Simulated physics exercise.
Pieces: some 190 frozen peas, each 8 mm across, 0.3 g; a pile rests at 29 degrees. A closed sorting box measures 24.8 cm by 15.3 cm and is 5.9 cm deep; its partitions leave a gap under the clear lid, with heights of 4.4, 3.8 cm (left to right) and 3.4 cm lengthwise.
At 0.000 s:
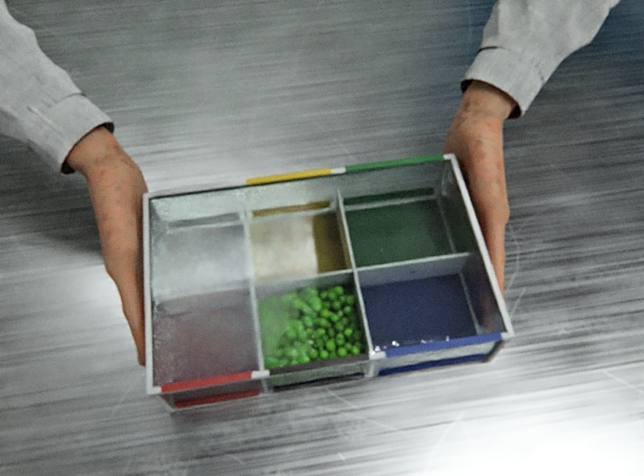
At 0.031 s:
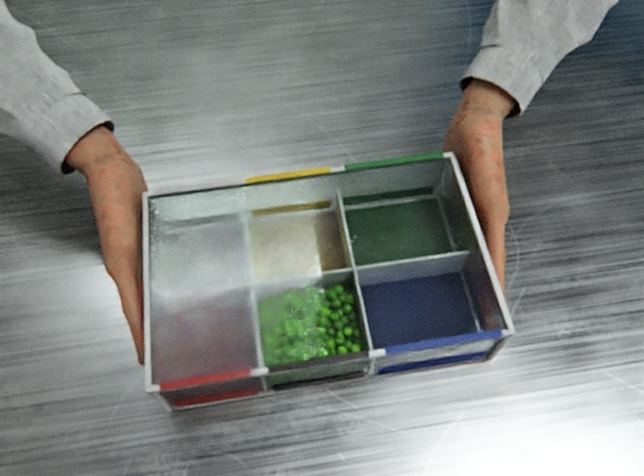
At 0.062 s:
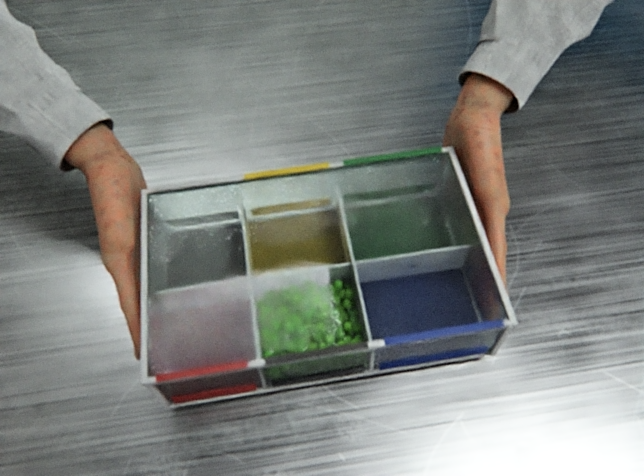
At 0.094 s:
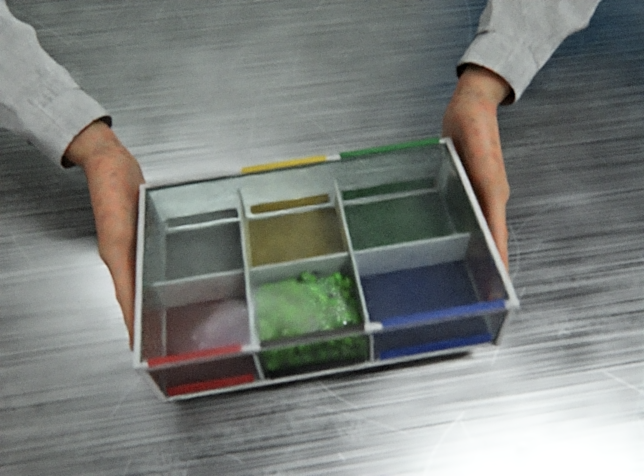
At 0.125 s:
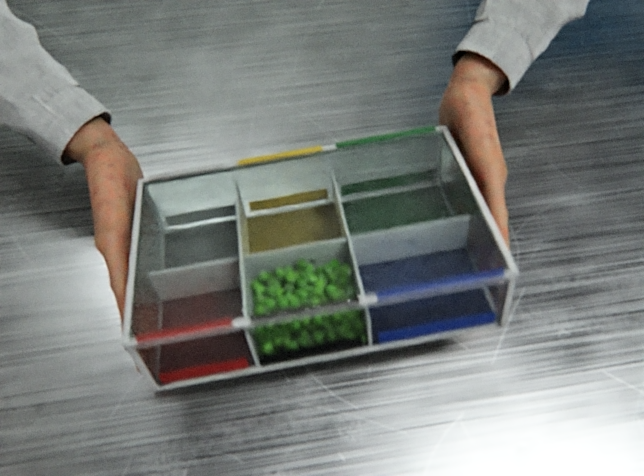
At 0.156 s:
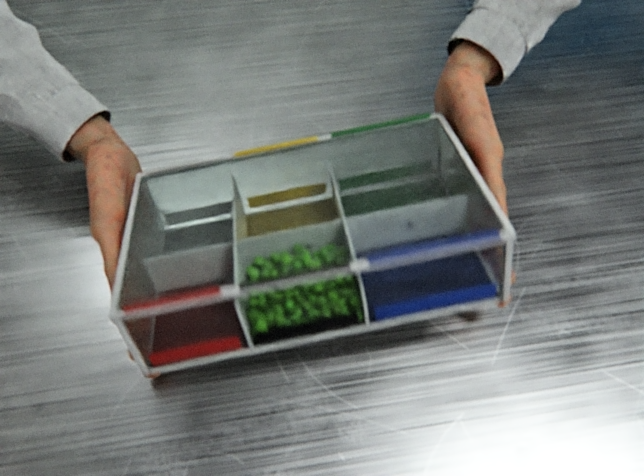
Two hands in pale grey sleeves tilt a clear-lidded box above a streaked grey metal surface, seen from above by a camera that stays still. The box has six compartments, with red at the front left, a heap of green peas at front middle, blue at front right, and yellow and green behind. Its near side swings up, slowly then faster, while the peas stay in their compartment.
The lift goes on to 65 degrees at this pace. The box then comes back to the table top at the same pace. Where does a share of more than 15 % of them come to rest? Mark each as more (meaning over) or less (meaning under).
Red compartment - less; blue compartment - less; green compartment - less; yellow compartment - more; white compartment - less; black compartment - more.
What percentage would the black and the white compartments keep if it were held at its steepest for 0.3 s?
That would leave black with 65 percent and white with 5 percent.
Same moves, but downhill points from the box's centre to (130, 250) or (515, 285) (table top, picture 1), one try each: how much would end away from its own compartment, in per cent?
Roughly 25 % for the first direction, roughly 35 % for the second.
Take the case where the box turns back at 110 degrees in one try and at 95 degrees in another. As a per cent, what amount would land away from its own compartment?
95 and 80 %.
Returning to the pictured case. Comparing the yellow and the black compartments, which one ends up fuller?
It's the black one that holds more.
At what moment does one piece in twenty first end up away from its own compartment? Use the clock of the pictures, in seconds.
Roughly at the 0.40 s mark.
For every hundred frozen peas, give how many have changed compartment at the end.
Around 40 in a hundred.
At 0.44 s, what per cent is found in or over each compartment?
Red 0; blue 0; green 0; yellow 15; white 0; black 85.
After 0.44 s, tilt 63 degrees; yellow 15 %, black 85 %.
After 0.63 s, tilt 23 degrees; yellow 40 %, white 5 %, black 60 %.
After 0.94 s, tilt 0 degrees; yellow 40 %, white 5 %, black 60 %.
At rest (1.4 s), red 0 %, blue 0 %, green 0 %, yellow 40 %, white 5 %, black 60 %.
